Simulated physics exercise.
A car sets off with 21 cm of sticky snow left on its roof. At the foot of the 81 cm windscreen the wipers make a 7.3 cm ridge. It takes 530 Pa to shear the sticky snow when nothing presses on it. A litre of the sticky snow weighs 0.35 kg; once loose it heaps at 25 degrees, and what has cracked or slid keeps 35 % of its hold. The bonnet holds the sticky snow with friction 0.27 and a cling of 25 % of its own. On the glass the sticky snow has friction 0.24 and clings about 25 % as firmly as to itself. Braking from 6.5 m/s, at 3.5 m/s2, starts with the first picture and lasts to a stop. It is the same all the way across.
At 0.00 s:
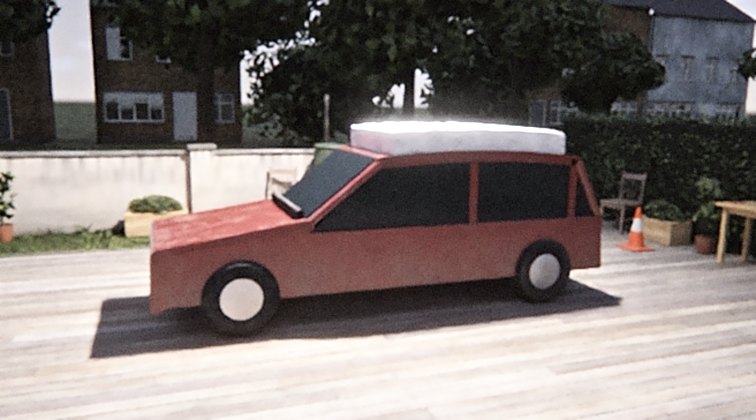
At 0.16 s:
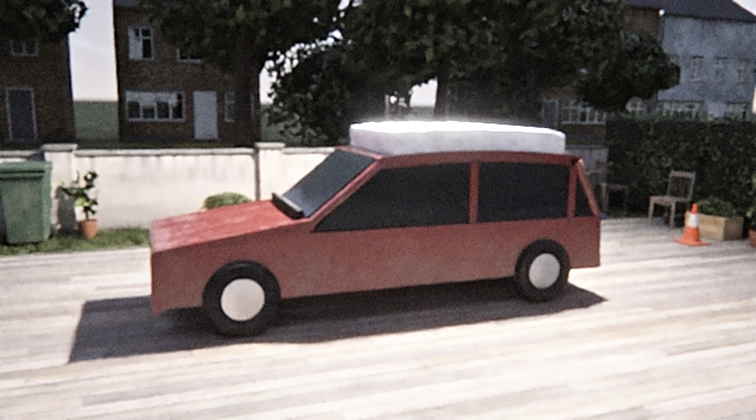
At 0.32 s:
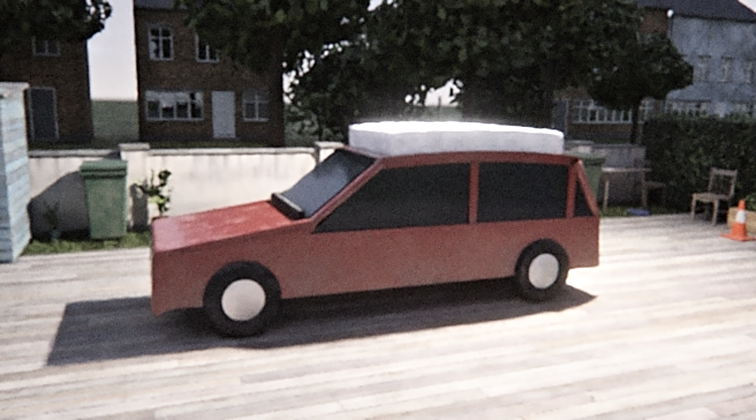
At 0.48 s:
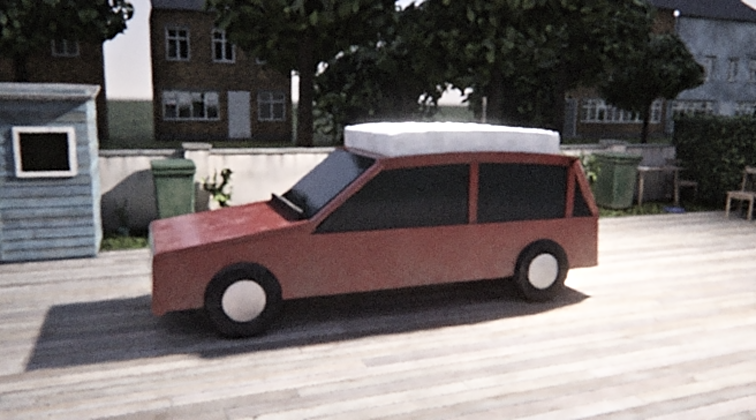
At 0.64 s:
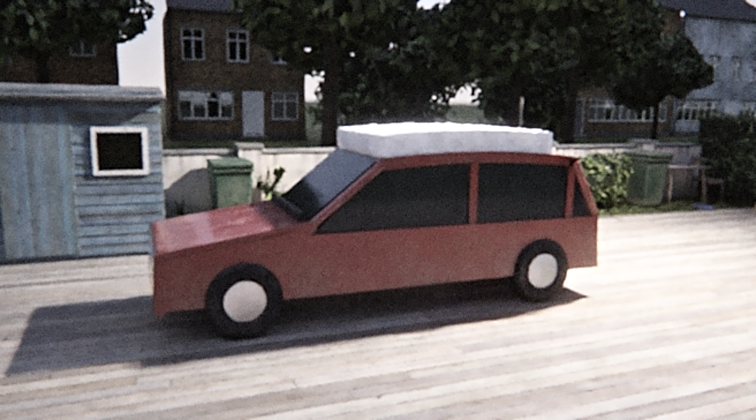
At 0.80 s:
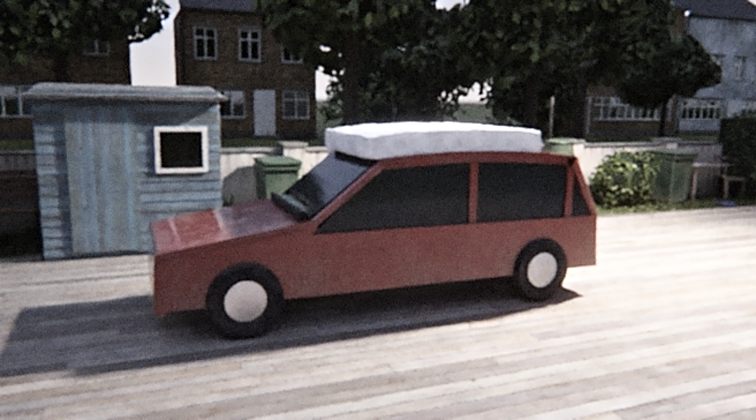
The footage shows a red car with a thick slab of snow on its roof travelling left past houses, bins and a blue shed, slowing as the slab slides forward in one piece, its front edge slightly overhanging the windscreen.
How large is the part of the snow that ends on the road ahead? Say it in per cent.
About 94 %.
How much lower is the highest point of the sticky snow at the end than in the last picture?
Some 65 cm.
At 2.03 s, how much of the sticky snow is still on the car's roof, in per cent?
Some 0 per cent.
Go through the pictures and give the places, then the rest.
Front end of the sticky snow at (394, 145), in the first frame.
Front end of the sticky snow at (394, 137), in the second frame.
Front end of the sticky snow at (393, 135), its middle shifted 9 mm, in the third frame.
Front end of the sticky snow at (390, 136), its middle shifted 4.4 cm, in the fourth frame.
Front end of the sticky snow at (382, 137), its middle shifted 12 cm, in the fifth frame.
Front end of the sticky snow at (368, 142), its middle shifted 25 cm, 6 % of it past the top of the windscreen, in one piece, in the sixth frame.
By 1.36 s, 44 % of the snow is on the roof, 36 % on the glass, 20 % on the bonnet and none has gone off the nose.
By 2.03 s, none of the snow is on the roof, 3 % on the glass, 61 % on the bonnet and 36 % has gone off the nose.
By 2.69 s, none of the snow is on the roof, 3 % on the glass, 3 % on the bonnet and 94 % has gone off the nose.
By 3.36 s, none of the snow is on the roof, 3 % on the glass, 3 % on the bonnet and 94 % has gone off the nose.
By 3.46 s, at the end, none of the snow is on the roof, 3 % on the glass, 3 % on the bonnet and 94 % has gone off the nose.
